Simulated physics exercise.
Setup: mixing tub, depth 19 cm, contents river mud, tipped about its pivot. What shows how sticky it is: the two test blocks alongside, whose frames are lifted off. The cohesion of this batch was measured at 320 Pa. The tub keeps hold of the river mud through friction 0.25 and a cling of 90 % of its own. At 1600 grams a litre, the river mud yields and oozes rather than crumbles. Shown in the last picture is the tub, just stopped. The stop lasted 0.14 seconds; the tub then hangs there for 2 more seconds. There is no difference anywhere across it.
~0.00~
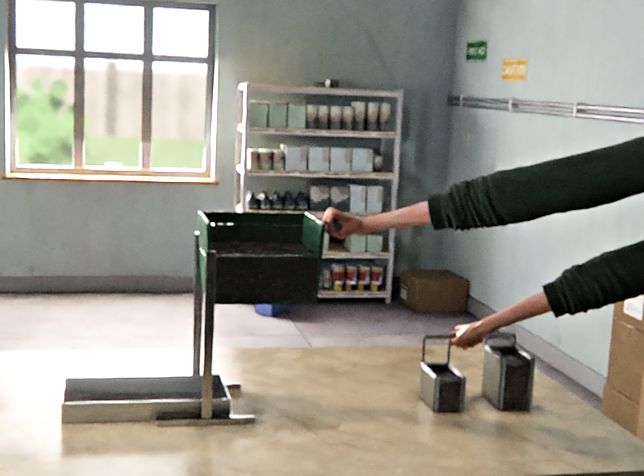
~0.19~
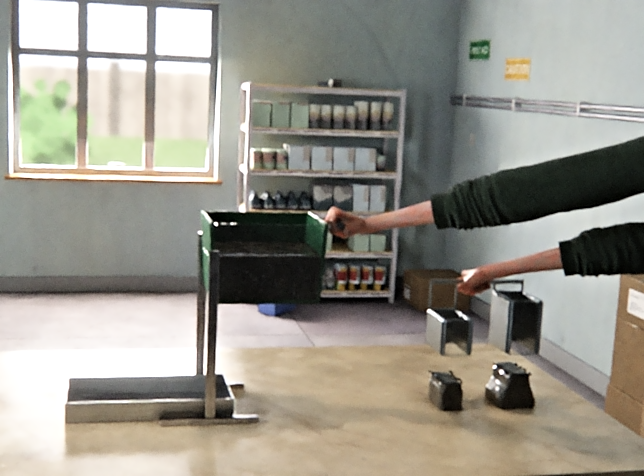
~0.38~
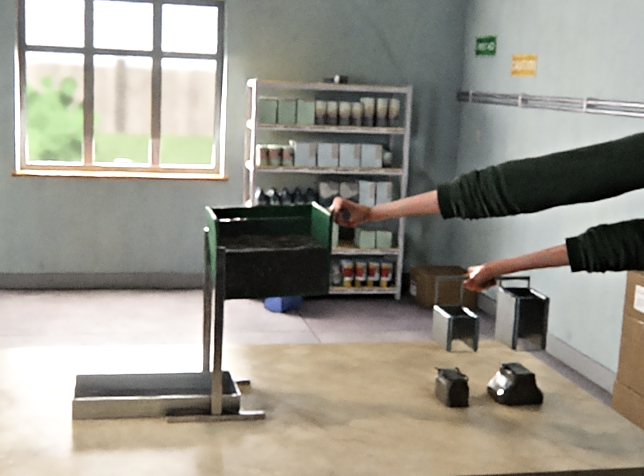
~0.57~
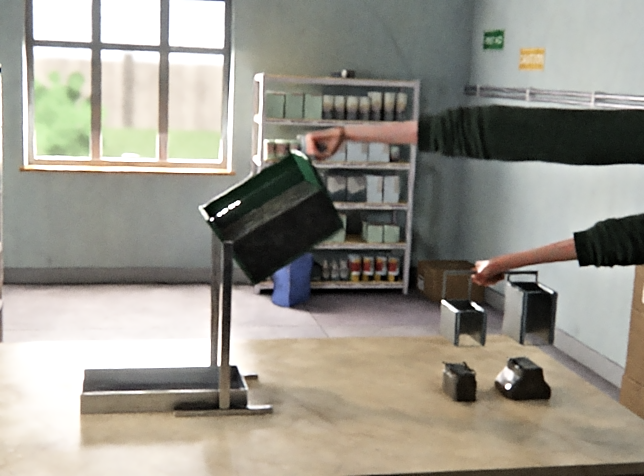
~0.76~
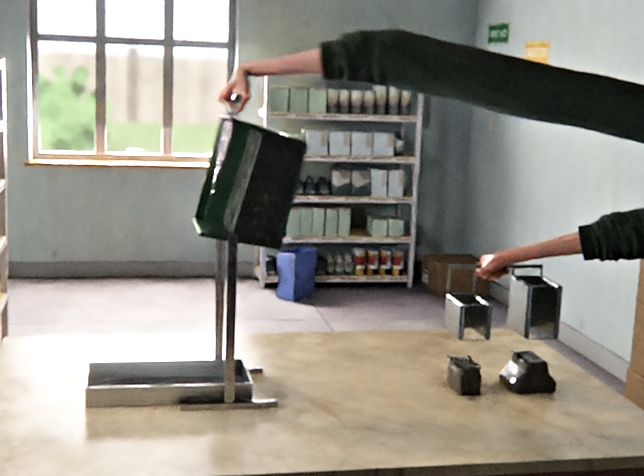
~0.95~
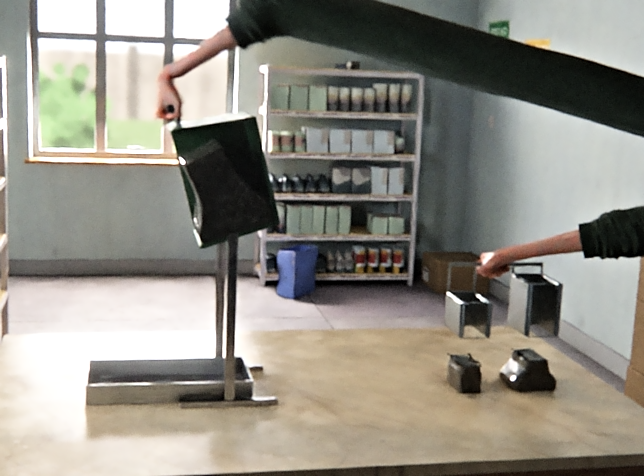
In the video, one hand lifts metal casings off two dark mud blocks on a table, and the blocks slump slightly. The other hand then raises the right side of a green tub of mud, tipping it steeply leftward.
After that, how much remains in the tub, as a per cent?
0 %.
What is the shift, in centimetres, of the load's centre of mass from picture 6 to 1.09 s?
The change is near 14 cm.
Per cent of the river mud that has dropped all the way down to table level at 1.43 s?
By then close to 75 % is down.
By 1.09 s, the tub is at 105 degrees and holds 38 %.
By 1.26 s, the tub is at 105 degrees and holds 22 %.
By 1.43 s, the tub is at 105 degrees and holds 16 %.
By 1.60 s, the tub is at 105 degrees and holds 13 %.
By 2.95 s, at the end, the tub is at 105 degrees and holds 0 %.
